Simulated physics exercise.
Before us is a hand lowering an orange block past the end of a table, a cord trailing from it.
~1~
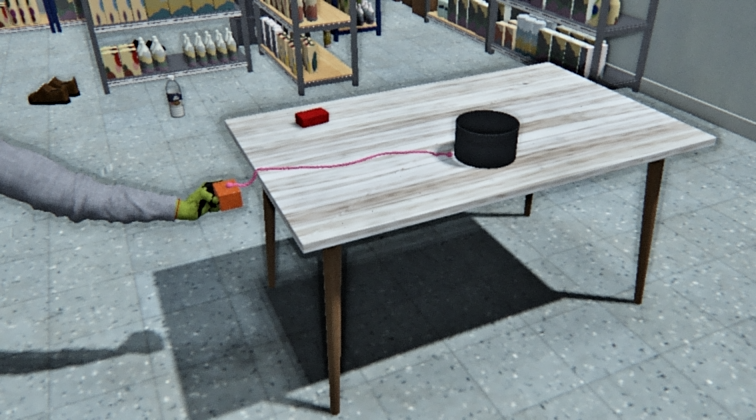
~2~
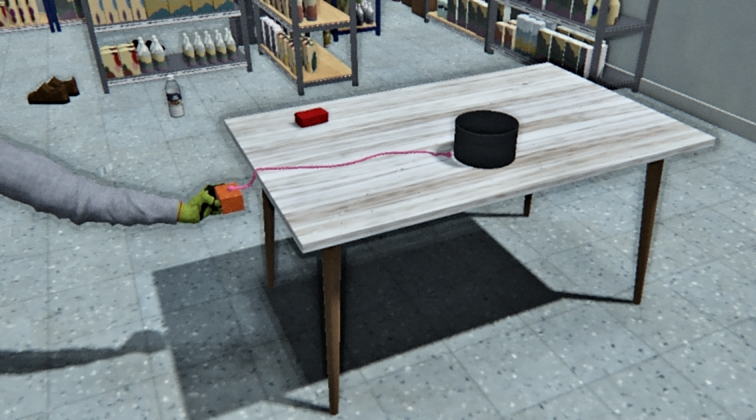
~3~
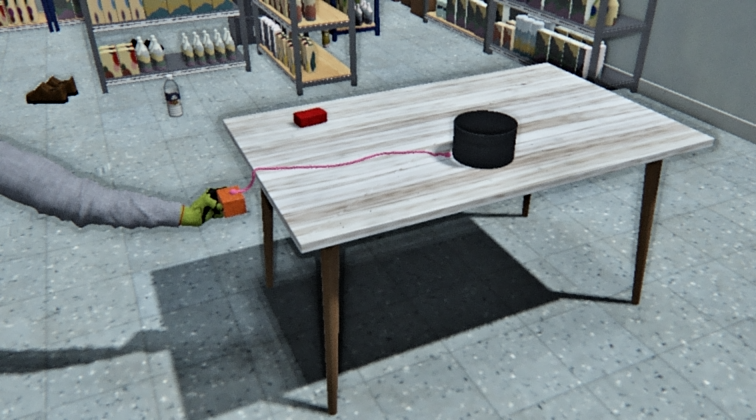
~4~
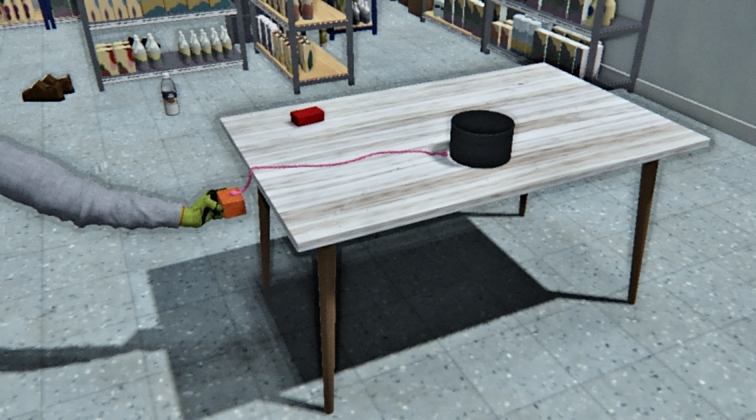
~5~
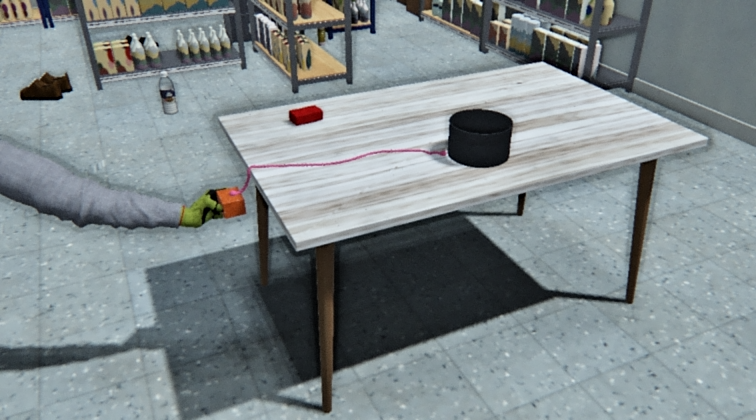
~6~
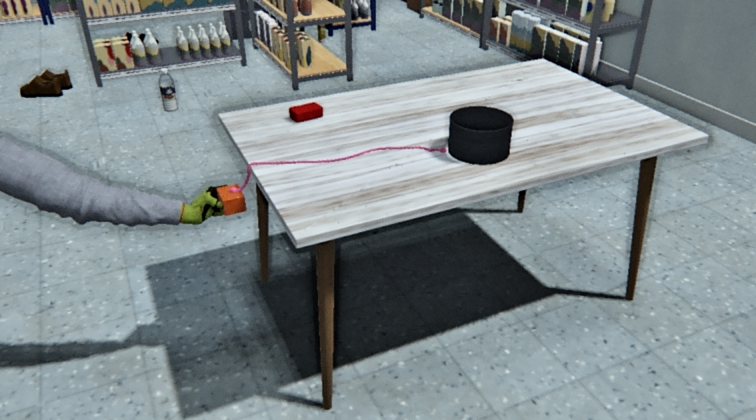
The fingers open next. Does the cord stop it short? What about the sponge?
The orange block stays suspended; the sponge stays put.
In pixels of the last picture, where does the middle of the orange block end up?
It ends up somewhere near (260, 219).
Then, 0.40 s past the final frame, block in the air near (276, 214); pot still; sponge still.
Then, 1.16 s past the final frame, block in the air near (275, 219); pot still; sponge still.
When it is over, block in the air near (260, 218); pot still; sponge still. The orange block ends up dangling and the sponge keeps its place.
